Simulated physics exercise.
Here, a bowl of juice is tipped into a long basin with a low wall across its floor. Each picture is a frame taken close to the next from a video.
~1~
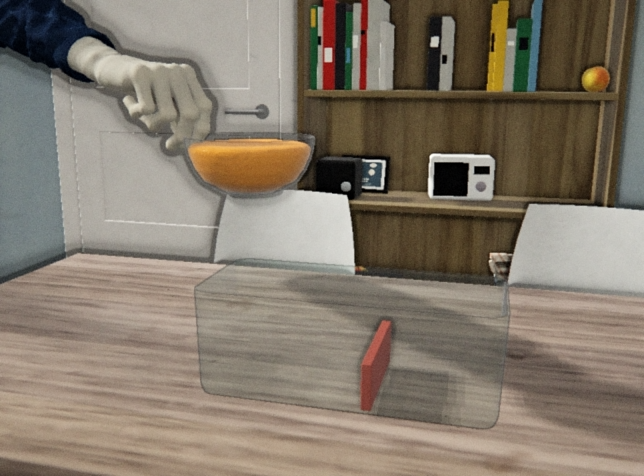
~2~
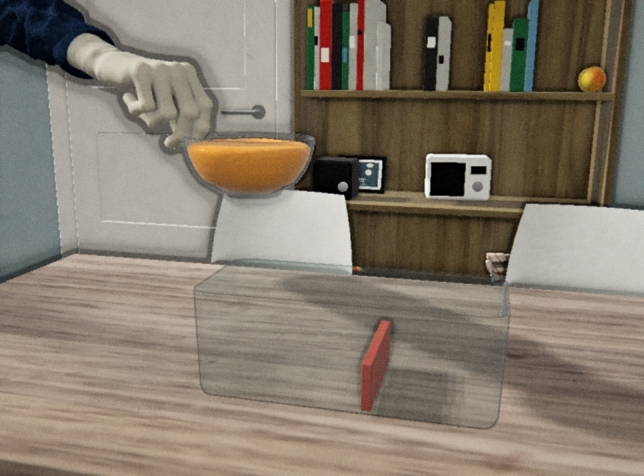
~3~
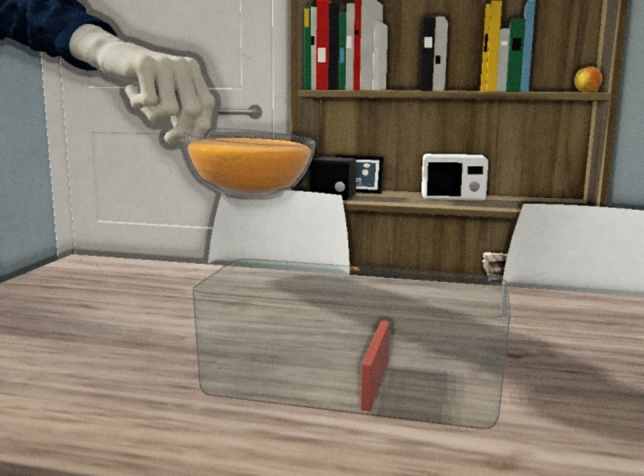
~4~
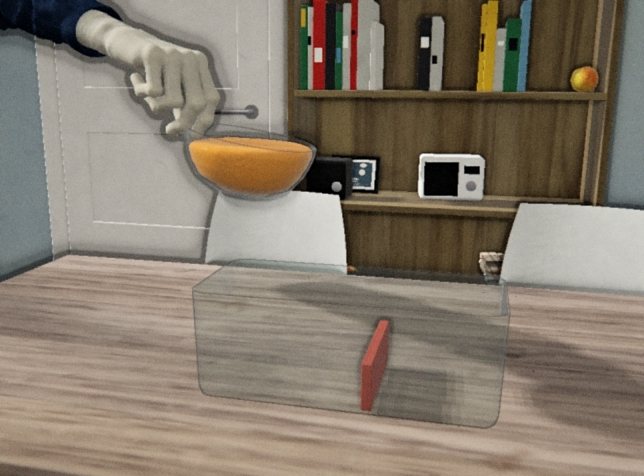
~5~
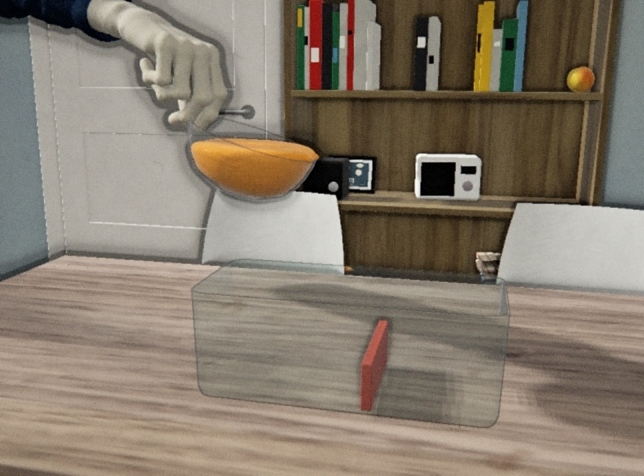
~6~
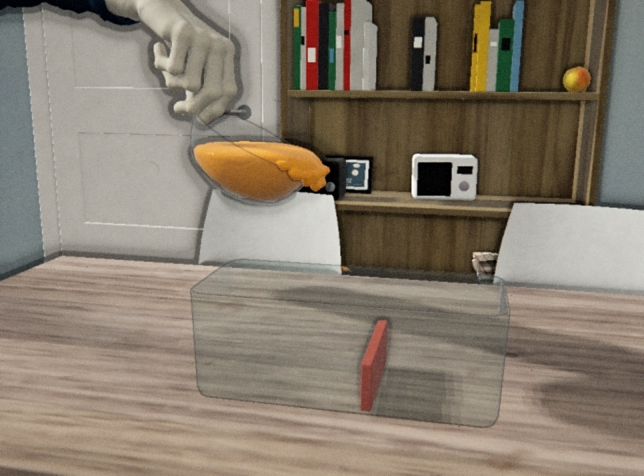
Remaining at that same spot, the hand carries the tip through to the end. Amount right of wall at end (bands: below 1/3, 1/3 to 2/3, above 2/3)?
Looks to me like the right side of the wall gets short of a third.
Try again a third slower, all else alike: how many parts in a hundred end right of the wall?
Share on the right: Some 35 percent.
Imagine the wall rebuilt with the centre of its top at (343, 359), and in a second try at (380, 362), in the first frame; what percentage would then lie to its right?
The first placement leaves close to 70 per cent, the second close to 30 per cent.
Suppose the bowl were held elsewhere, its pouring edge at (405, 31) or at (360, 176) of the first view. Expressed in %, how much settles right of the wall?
You'd get 80 percent from the first and 75 percent from the second.
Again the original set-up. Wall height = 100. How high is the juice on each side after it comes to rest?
About 30 left, about 20 right.
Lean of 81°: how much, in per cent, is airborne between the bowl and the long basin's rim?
35 per cent.
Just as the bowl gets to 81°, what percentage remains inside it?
Looks like roughly 15 percent is still held.
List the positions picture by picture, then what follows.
Tilt 0°; pouring edge (311, 140); surface from (196, 143) to (310, 147); the long basin's rim runs from (216, 275) to (508, 299); the wall's top is at (378, 342), in the first picture.
Tilt 1°; pouring edge (311, 142); surface from (195, 143) to (310, 148), in the second picture.
Tilt 5°; pouring edge (312, 146); surface from (195, 142) to (311, 150), in the third picture.
Tilt 11°; pouring edge (313, 153); surface from (196, 141) to (312, 151), in the fourth picture.
Tilt 19°; pouring edge (313, 162); surface from (198, 142) to (312, 157); 3 per cent is over the edge, in the fifth picture.
Tilt 28°; pouring edge (312, 173); surface from (201, 145) to (308, 161); 11 per cent is over the edge, in the sixth picture.
A moment on, the bowl is tipped on its side and 16 per cent is still to pour, 31 is left of the wall and 20 right of it.
Next, the bowl is tipped right over and 0 per cent is still to pour, 71 is left of the wall and 26 right of it.
Then the bowl is tipped right over and 0 per cent is still to pour, 73 is left of the wall and 26 right of it.
Later the bowl is tipped right over and 0 per cent is still to pour, 73 is left of the wall and 26 right of it.
Finally, 73 per cent lies left of the wall, 26 right of it and 1 outside.
